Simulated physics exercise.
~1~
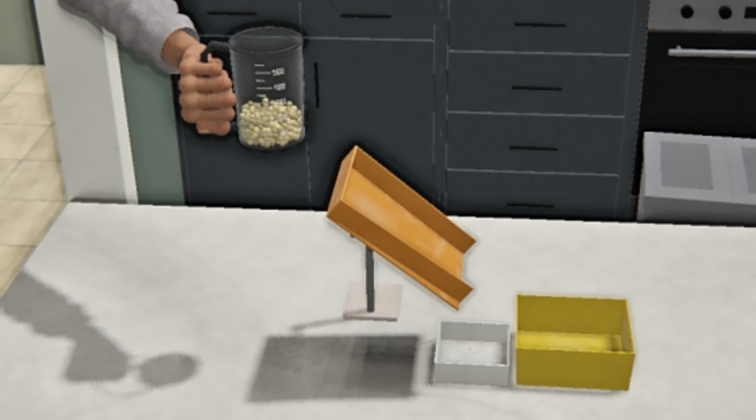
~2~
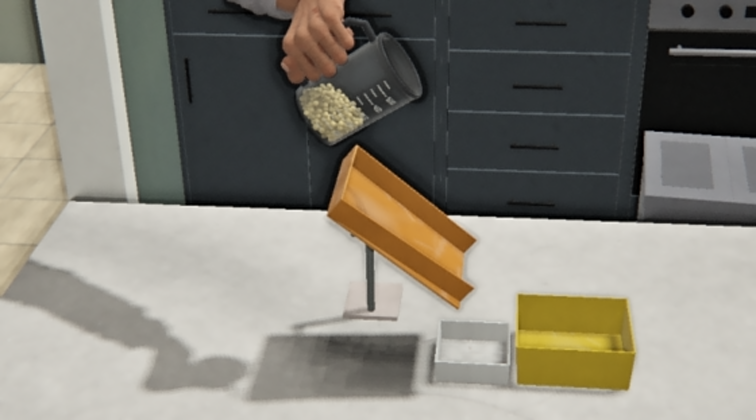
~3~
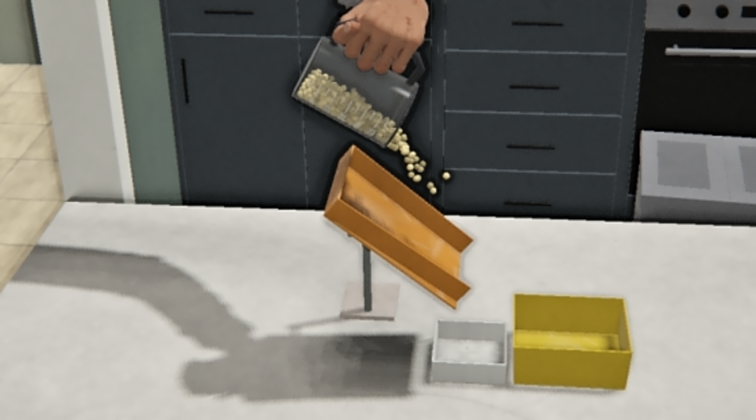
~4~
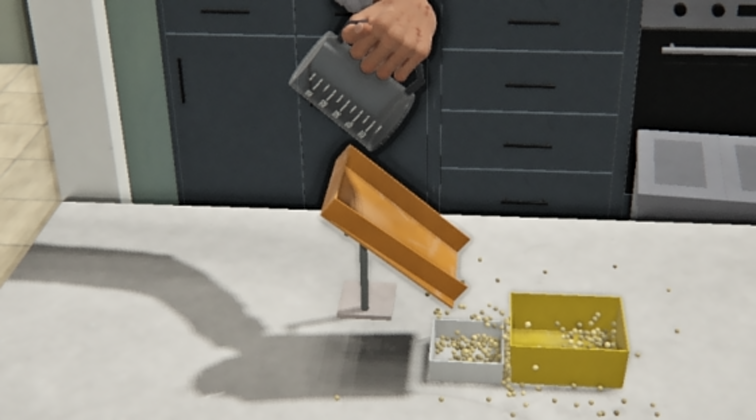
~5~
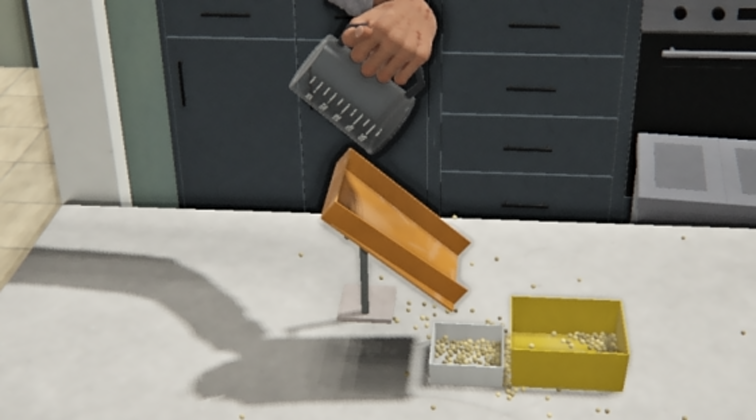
In this clip, a hand moves a clear jug of pale beans right and tips it above a fixed orange slope, and the beans pour down, ending up in the white tin, in the yellow tin and scattered across the table, while the hand holds the emptied jug tilted.
